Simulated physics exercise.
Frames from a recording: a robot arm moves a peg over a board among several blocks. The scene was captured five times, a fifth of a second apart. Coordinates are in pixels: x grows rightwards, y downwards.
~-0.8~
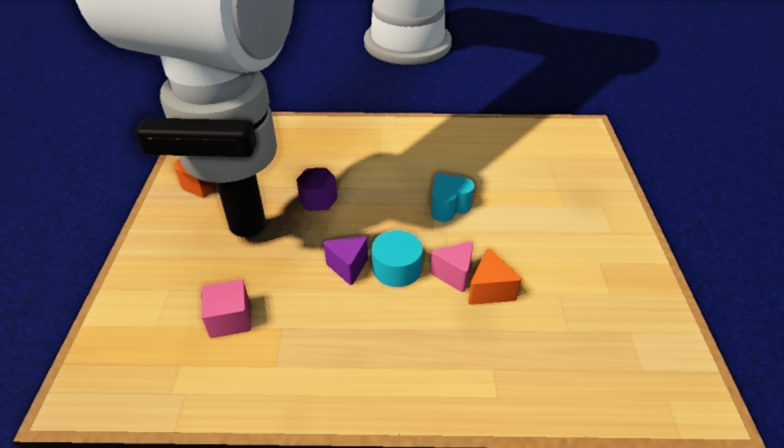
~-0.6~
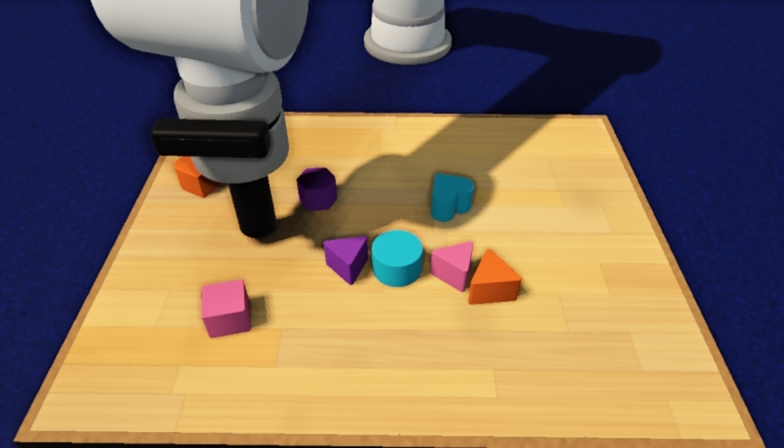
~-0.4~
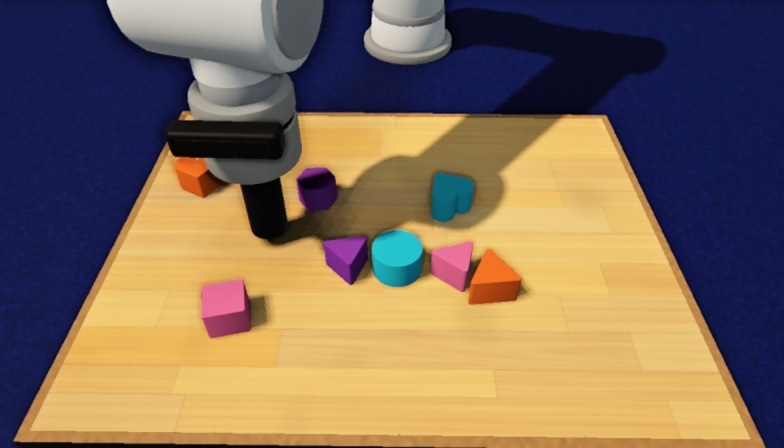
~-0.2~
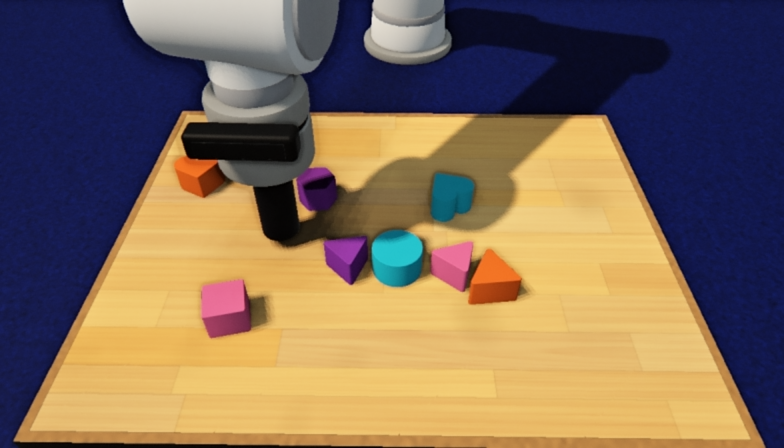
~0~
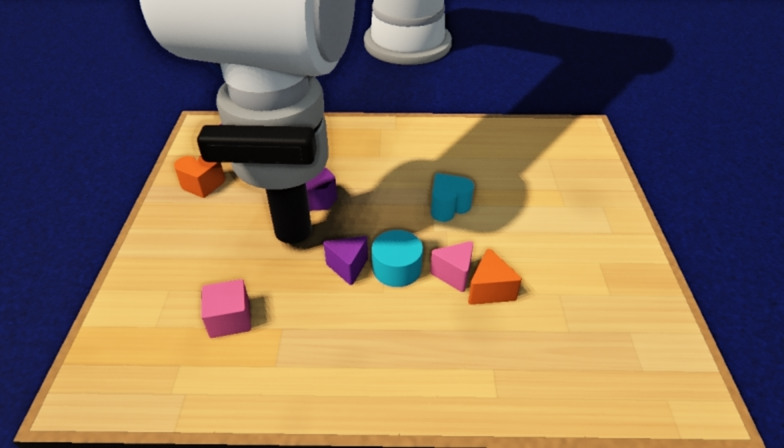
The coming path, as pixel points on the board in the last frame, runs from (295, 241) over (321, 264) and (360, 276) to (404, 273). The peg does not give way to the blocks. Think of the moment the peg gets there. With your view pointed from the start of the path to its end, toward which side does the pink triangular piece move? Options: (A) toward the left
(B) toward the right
Option A.
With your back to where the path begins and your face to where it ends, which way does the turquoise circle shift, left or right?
It shifts to the left.
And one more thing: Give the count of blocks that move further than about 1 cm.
My answer is three or more.
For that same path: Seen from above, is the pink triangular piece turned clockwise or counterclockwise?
It spins clockwise.
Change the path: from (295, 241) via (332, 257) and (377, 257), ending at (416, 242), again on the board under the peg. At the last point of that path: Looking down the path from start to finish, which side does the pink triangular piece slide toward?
It goes right.
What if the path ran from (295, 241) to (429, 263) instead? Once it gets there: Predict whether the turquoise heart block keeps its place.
That block is going to be left alone.
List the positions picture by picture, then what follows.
The first picture shows peg's lower end (248, 225); purple triangular piece (347, 247); turquoise circle (397, 247); pink triangular piece (457, 254); orange triangular piece (494, 269).
The second picture shows peg (259, 225); blocks still.
The third picture shows peg (270, 227); blocks still.
The fourth picture shows peg (281, 229); blocks still.
The fifth picture shows peg (293, 231); purple triangular piece (347, 247); turquoise circle (397, 247); pink triangular piece (457, 254); orange triangular piece (494, 269).
The first path, step by step. One third of the way, peg (320, 254); purple triangular piece (358, 252), turned 20° anticlockwise.
Two thirds of the way, peg (360, 265); purple triangular piece (382, 277), turned 55° anticlockwise; turquoise circle (404, 247).
At the end, peg (404, 262); purple triangular piece (394, 281); turquoise circle (443, 235); pink triangular piece (484, 247), turned 50° clockwise; orange triangular piece (500, 271), turned 25° clockwise.
